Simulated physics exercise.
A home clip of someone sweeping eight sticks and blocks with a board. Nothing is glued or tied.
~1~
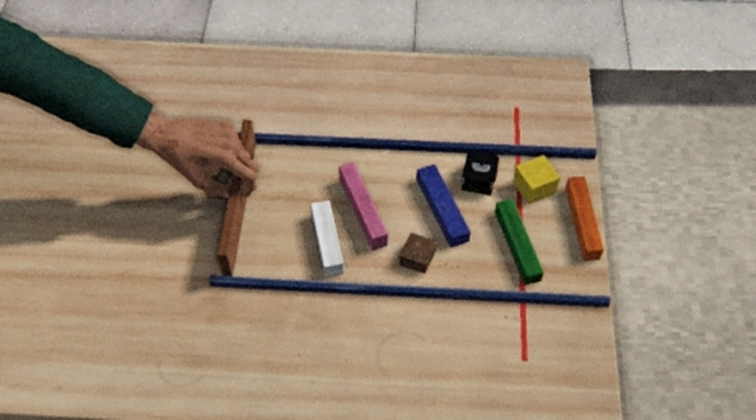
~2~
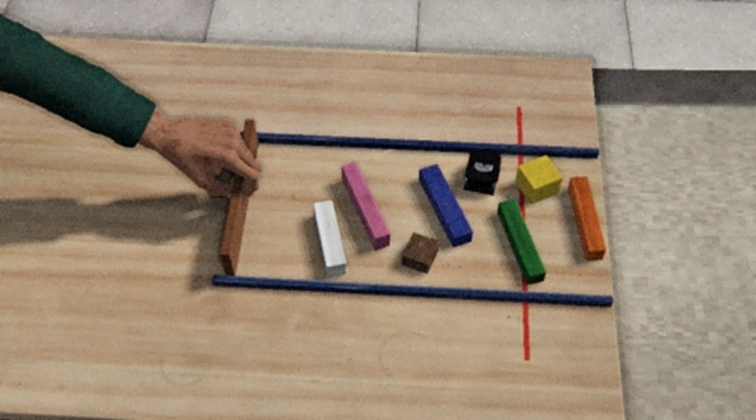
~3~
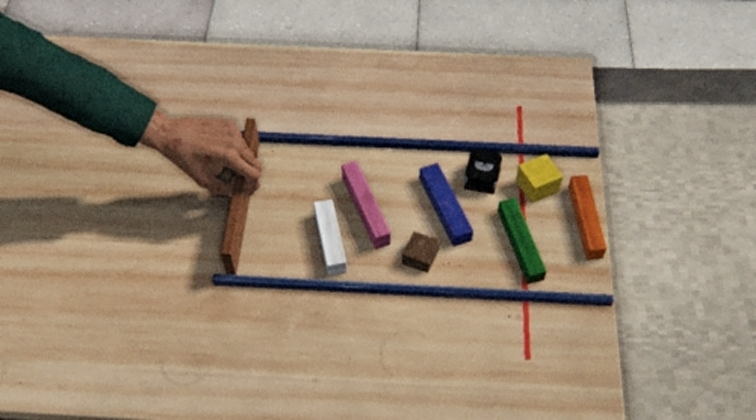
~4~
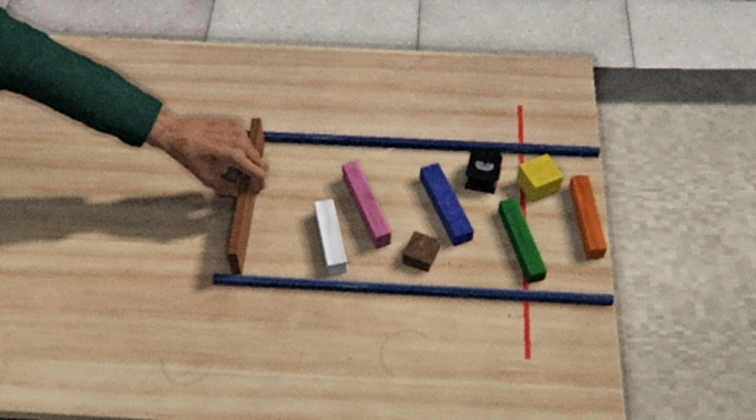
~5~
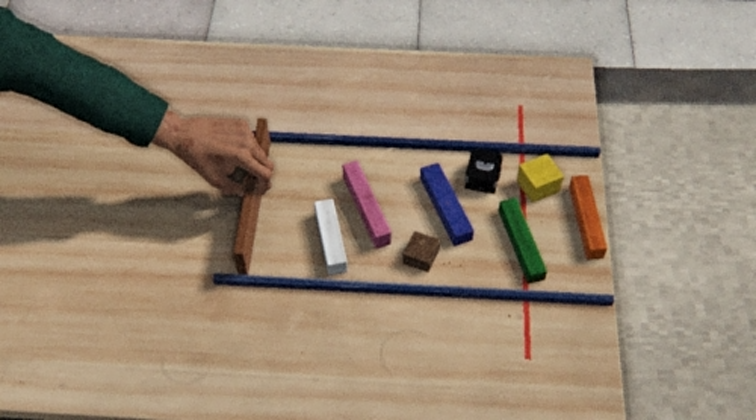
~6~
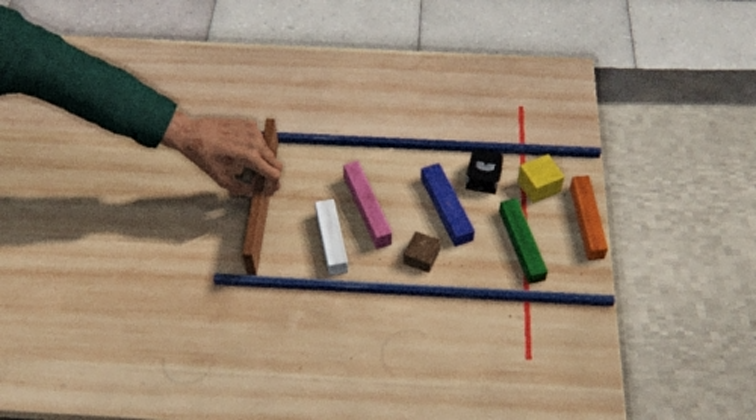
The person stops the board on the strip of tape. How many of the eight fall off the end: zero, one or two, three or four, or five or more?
The number that fall off is one or two.
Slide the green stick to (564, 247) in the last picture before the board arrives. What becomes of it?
Then it holds on.
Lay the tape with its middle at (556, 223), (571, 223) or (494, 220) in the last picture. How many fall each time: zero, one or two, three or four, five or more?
For each place: Either three or four; five or more; none at all.
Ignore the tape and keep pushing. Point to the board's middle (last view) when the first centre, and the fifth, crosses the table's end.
At (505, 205) for the first, at (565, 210) for the fifth.
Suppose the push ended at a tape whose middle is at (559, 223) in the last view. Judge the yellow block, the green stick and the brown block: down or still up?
The yellow block is lost, the green stick tumbles off, the brown block remains up.
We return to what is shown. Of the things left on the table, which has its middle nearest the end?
Foremost is the green stick.
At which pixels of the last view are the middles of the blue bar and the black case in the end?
About (567, 205), and the other about (577, 169).
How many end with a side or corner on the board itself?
That makes 2.
Early on, none off yet; orange stick at rest near (588, 217); yellow block at rest near (541, 179); green stick at rest near (523, 240).
Finally, the number that fall off is one or two; lost, yellow block and orange stick.
